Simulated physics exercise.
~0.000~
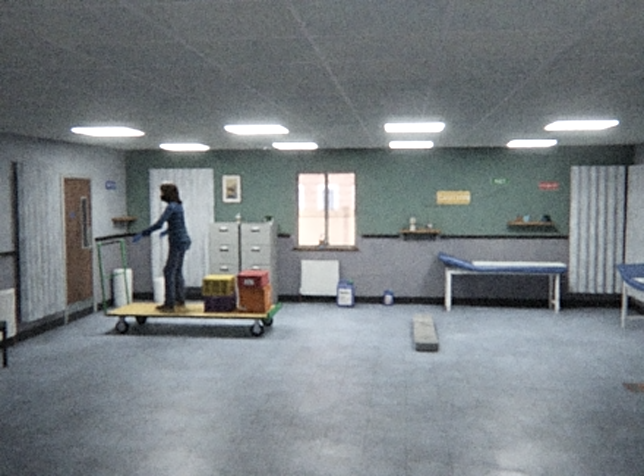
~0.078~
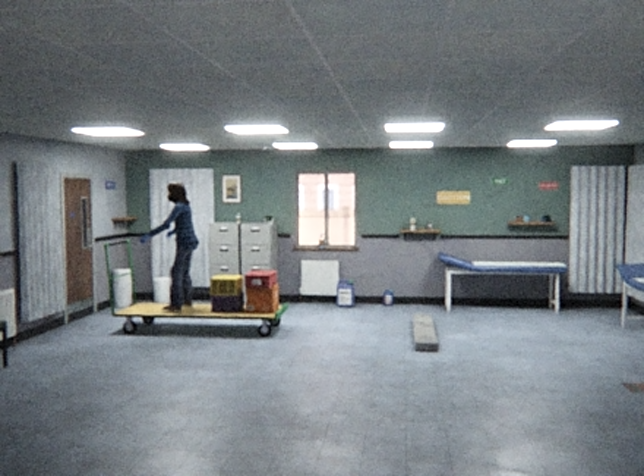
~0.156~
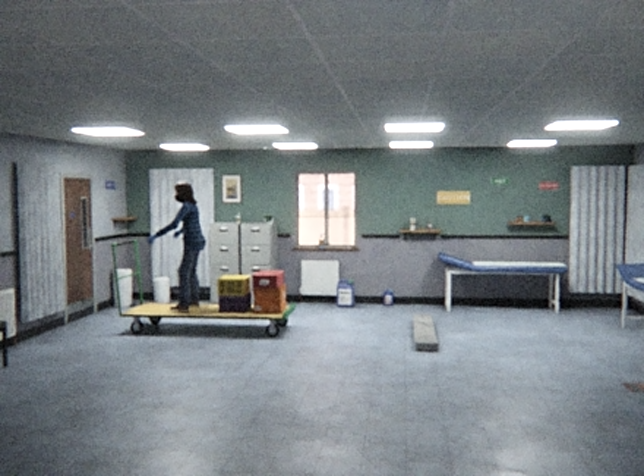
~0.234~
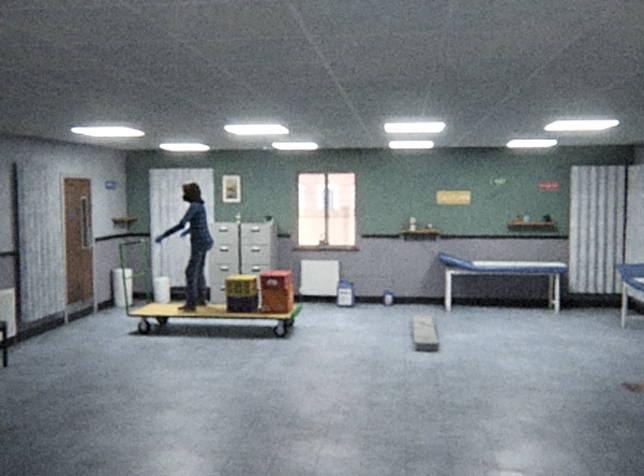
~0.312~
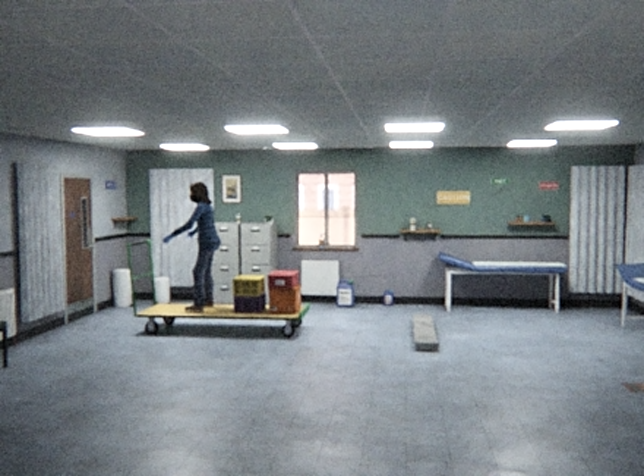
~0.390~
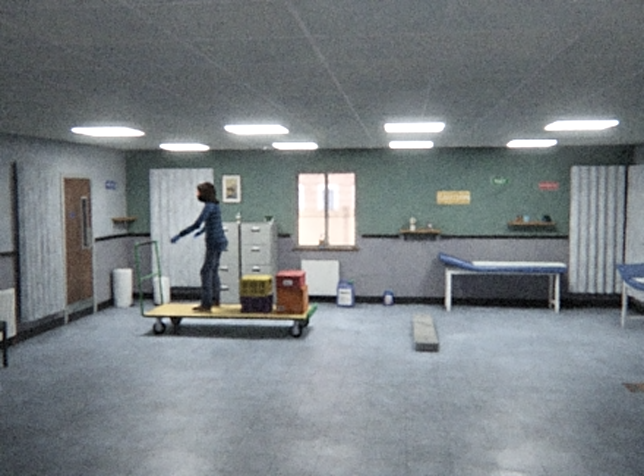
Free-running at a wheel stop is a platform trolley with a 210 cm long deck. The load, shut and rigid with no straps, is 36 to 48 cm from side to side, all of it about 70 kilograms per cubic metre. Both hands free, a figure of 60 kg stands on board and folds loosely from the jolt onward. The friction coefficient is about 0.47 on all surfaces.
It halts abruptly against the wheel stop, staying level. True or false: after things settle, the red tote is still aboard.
True.
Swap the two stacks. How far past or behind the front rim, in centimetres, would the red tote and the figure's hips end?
Red 20 behind, hips 60 behind.
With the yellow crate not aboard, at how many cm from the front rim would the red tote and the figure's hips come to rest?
Outcome - red: 10 cm behind rim; hips: 50 cm behind rim.
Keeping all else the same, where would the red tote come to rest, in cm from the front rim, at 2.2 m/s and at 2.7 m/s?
Roughly 90 cm past the front rim in the first try and 120 cm past in the second.
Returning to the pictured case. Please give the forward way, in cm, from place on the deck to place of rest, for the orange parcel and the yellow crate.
The orange one ends about 5 cm forward, the yellow one about 20 cm.
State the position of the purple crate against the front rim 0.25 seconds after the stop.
Behind the rim, near 60 cm.
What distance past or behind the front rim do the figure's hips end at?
They settle some 70 centimetres behind the rim.
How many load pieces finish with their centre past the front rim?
0 of them.
Impact comes at 1.48 s.
After 1.73 s the red tote is 9 cm behind the rim, tilted 0°, near (414, 281) in the last picture's view.
After 2.03 s the red tote is 8 cm behind the rim, tilted 0°, near (415, 281) in the last picture's view.
After 2.48 s the red tote is 8 cm behind the rim, tilted 0°, near (415, 281) in the last picture's view.
When all is still (4.1 s), nothing is past the rim; behind it, orange parcel, purple crate, red tote, yellow crate and the figure's hips.
